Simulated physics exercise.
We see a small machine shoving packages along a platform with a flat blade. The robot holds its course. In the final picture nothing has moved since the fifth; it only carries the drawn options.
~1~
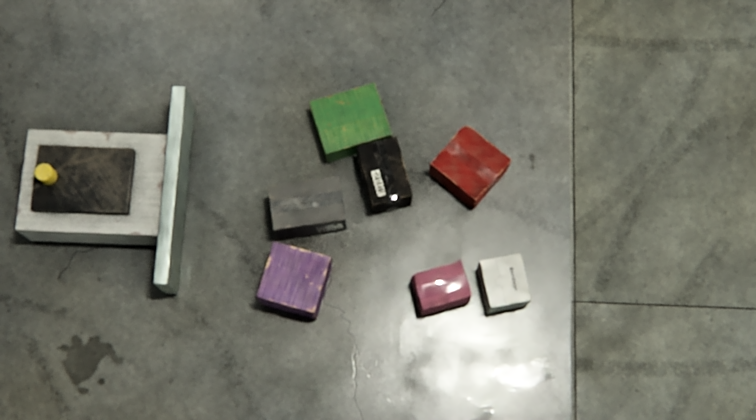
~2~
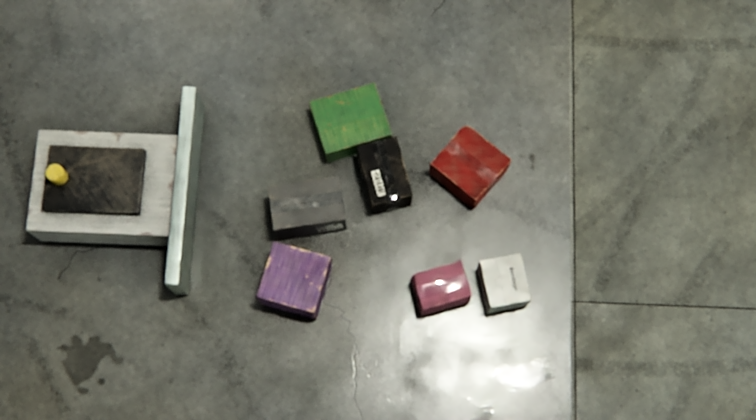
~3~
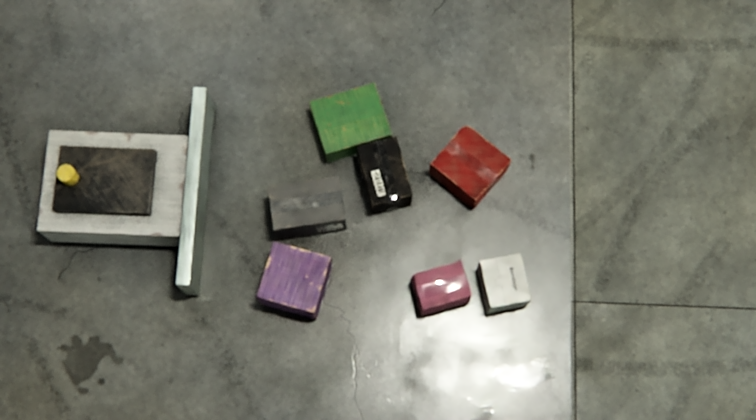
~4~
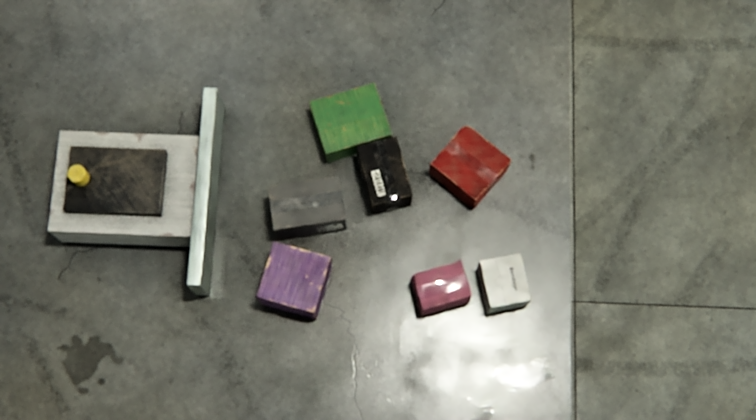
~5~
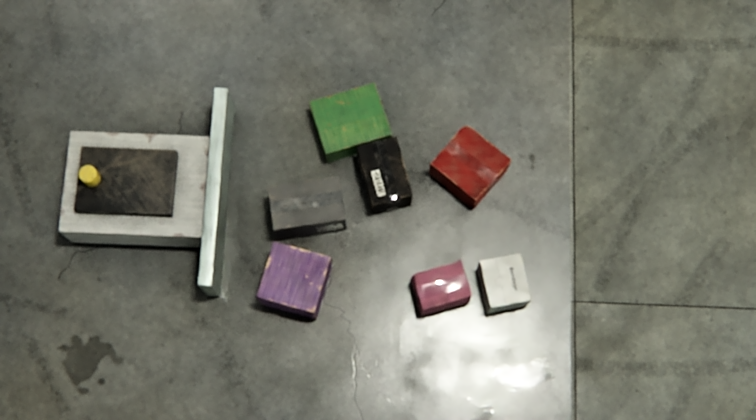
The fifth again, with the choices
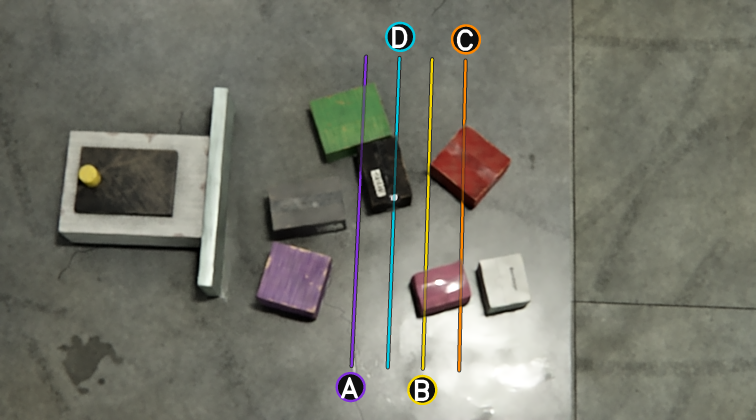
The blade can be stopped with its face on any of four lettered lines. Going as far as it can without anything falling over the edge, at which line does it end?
Line B.
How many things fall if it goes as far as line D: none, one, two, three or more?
By then, none.
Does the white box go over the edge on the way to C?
By then, yes.
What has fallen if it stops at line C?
The white box goes over.
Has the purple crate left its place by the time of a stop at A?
Yes.
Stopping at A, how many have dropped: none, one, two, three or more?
In all, none.
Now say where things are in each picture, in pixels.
In the first frame, red parcel (469, 167); white box (504, 283); grey parcel (308, 208).
In the second frame, robot (102, 180); purple crate (295, 281).
In the third frame, robot (113, 180); pink parcel (441, 288).
In the fourth frame, robot (124, 181); red parcel (469, 167).
In the fifth frame, robot (134, 181); grey parcel (308, 208); purple crate (295, 281); black parcel (384, 176).
On the marked copy, A at (359, 205); B at (428, 208); C at (462, 209); D at (394, 207).
With B. Early on, robot (211, 184); purple crate (324, 282); grey parcel (334, 212).
Further on, robot (288, 187); red parcel (489, 157); pink parcel (457, 294).
At the end, robot (345, 190); white box (558, 294); red parcel (524, 164); nothing has fallen.
As for the rest, A is safe but short; C drops the white box; D is safe but short.
